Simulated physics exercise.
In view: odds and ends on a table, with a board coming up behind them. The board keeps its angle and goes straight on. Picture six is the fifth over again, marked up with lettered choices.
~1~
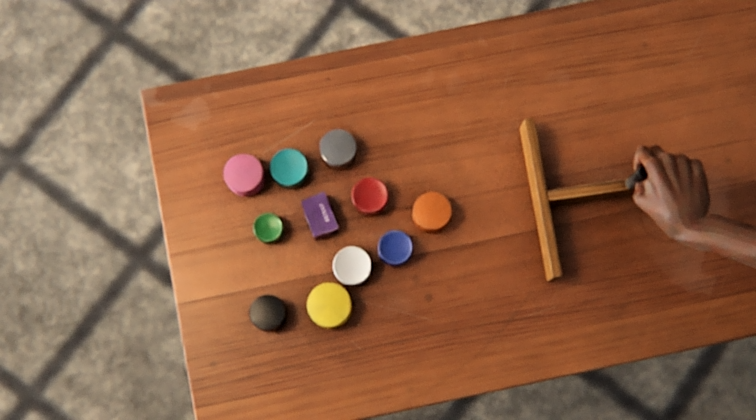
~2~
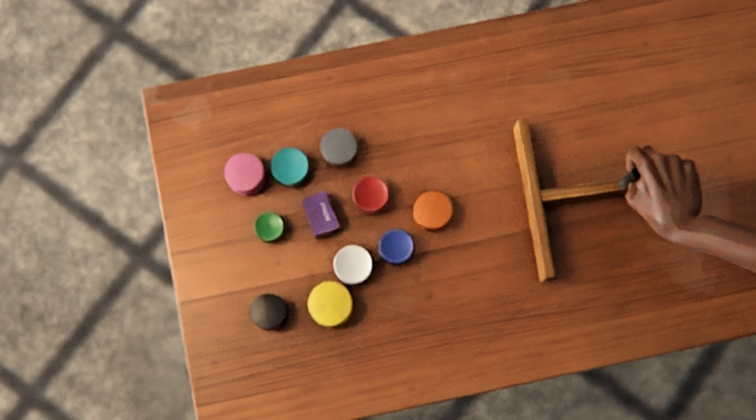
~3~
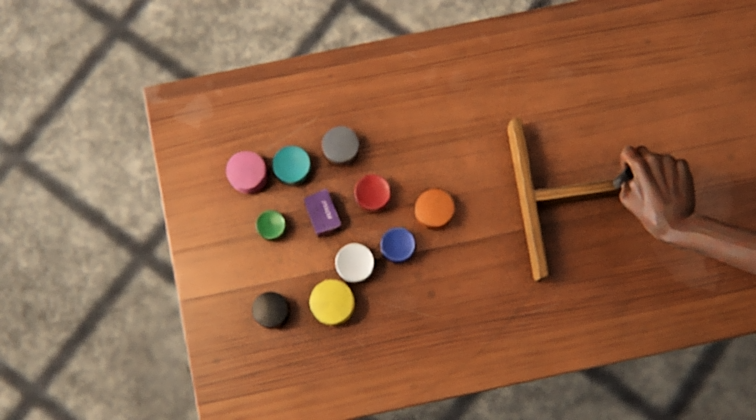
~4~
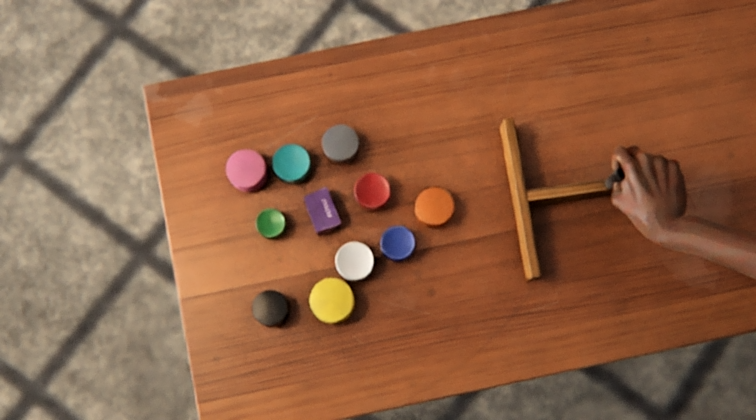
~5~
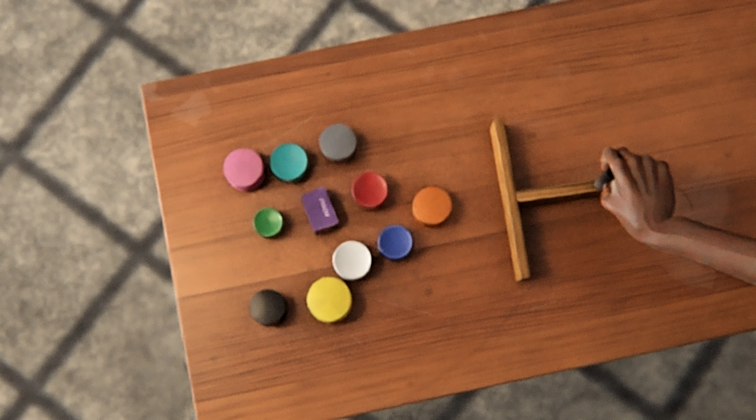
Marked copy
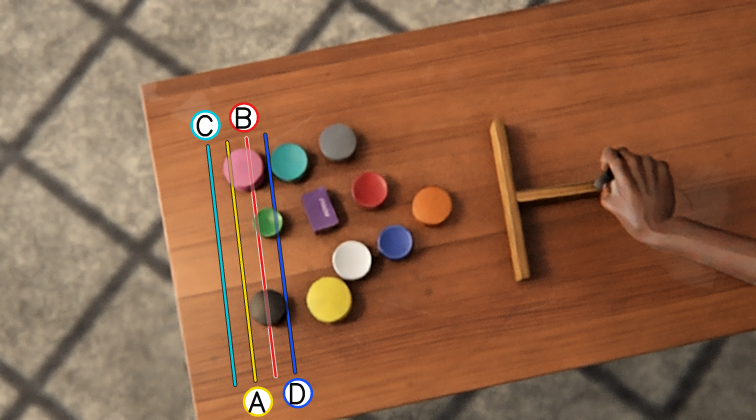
A hand reaches in from the right, gripping a T-shaped wooden board by its handle on a brown wooden table, seen from above over a pale floor with dark crossing lines. To the left lie pink, teal, grey, green, red, orange, blue, white, yellow and black round containers around a purple packet. The hand slides the board slowly leftward a short way, while the objects stay in place and the view barely shifts.
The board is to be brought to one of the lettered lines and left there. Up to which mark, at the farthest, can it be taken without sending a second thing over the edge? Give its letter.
A is the last line within the limit.
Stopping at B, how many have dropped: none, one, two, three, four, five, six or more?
In all, none.
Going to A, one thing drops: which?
It is the green tub.
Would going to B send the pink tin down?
No.
On the copy, A at (241, 259); B at (261, 255); C at (221, 263); D at (280, 251).
On A. First, board (415, 217); blue jar (393, 246); red tub (360, 187).
Then, board (318, 237); green tub (231, 224); black tin (261, 318).
Finally, board (241, 253); green tub over the edge; black tin (186, 337); one fallen.
By contrast, B is within the limit but short; C drops three; D is within the limit but short.
